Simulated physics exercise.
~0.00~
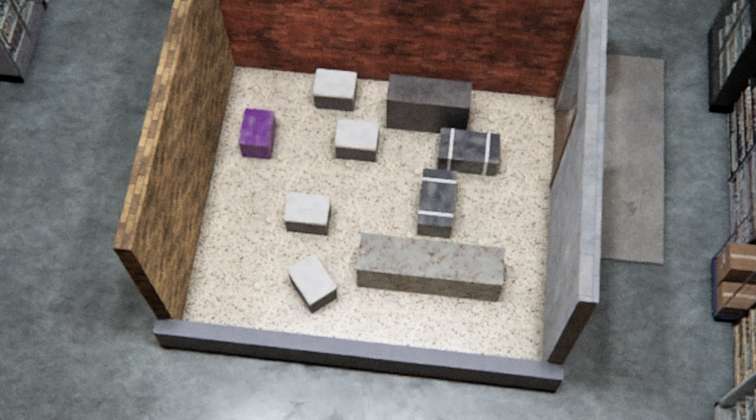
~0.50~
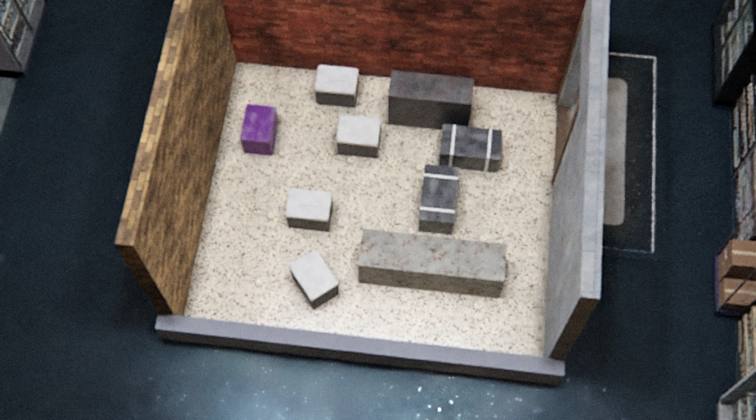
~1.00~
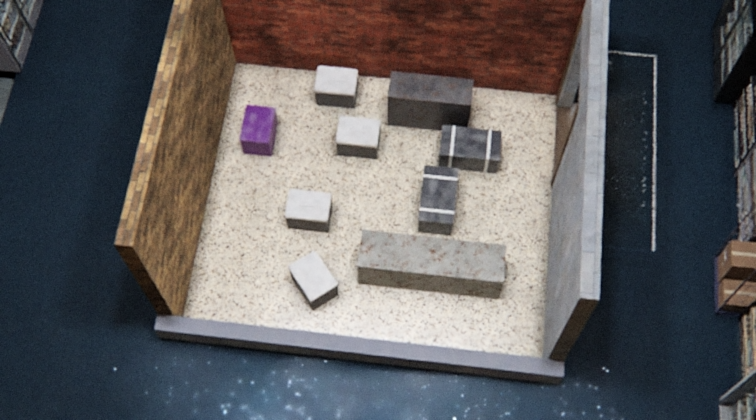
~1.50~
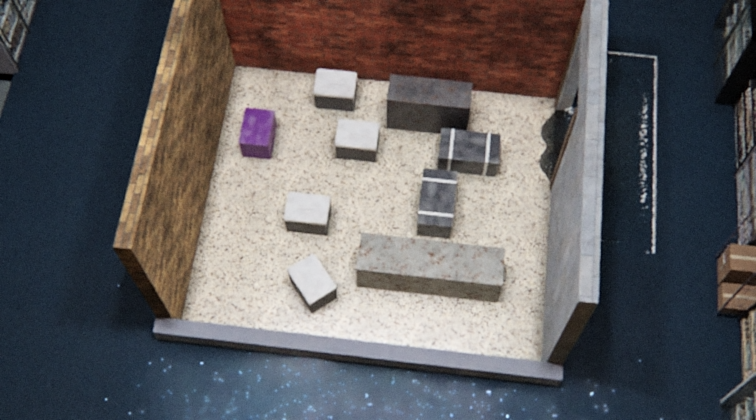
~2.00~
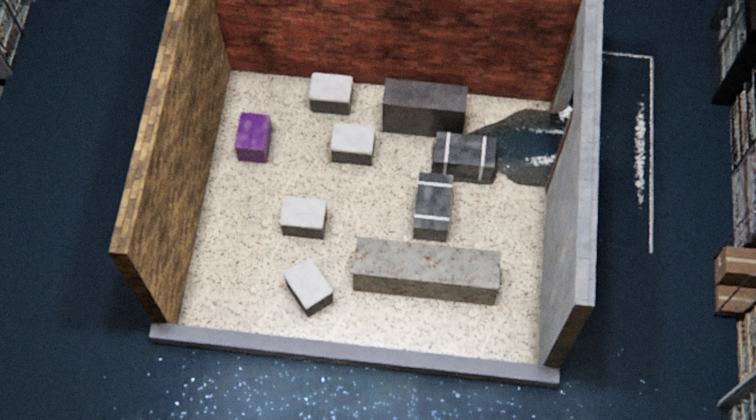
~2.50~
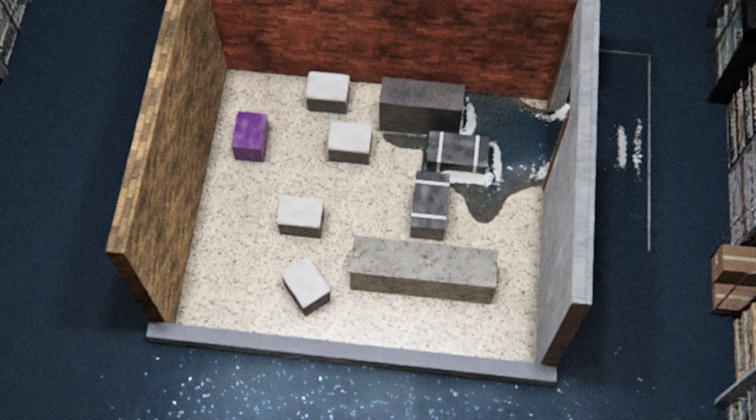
At the start, a purple chest, pale boxes and dark strapped trunks stand on the dry speckled floor of a walled room. Dark water covers the ground outside, then enters through an opening in the right wall and spreads around the strapped trunks, while the purple chest stays in place.
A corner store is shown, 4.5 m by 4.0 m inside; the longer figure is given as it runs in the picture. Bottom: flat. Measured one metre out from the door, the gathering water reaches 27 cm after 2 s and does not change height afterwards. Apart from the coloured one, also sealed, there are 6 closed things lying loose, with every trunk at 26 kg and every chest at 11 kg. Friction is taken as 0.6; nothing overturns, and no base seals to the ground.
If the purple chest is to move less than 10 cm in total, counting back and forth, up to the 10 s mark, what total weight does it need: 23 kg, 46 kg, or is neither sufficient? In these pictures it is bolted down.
46 kg is needed.
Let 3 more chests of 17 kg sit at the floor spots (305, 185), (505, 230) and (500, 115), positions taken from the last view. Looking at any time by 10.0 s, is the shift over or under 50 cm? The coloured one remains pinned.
Answer by position: Outside the range; inside the range; inside the range.
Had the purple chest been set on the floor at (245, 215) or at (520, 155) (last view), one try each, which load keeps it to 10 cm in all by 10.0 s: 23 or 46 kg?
Respectively, the heavy option is needed and neither option succeeds.
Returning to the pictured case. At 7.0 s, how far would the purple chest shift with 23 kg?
Close to 30 centimetres.
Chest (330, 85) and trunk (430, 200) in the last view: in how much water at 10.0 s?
About 15 and 13 cm.
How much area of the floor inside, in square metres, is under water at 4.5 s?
10.5 m2.
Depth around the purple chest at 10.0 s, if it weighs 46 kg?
About 13 cm.
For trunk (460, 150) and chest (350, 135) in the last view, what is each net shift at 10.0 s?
They've ended up 250 cm and 80 cm away, in that order.
After 3.5 s the purple chest would be 0 cm from its start with 23 kg and 0 cm from its start with 46 kg; 0 cm of water round it then.
After 4.5 s the purple chest would be 0 cm from its start with 23 kg and 0 cm from its start with 46 kg; 3 cm of water round it then.
After 7.0 s the purple chest would be 28 cm from its start with 23 kg and 2 cm from its start with 46 kg; 10 cm of water round it then.
After 10.0 s the purple chest would be 46 cm from its start with 23 kg and 3 cm from its start with 46 kg; 13 cm of water round it then.
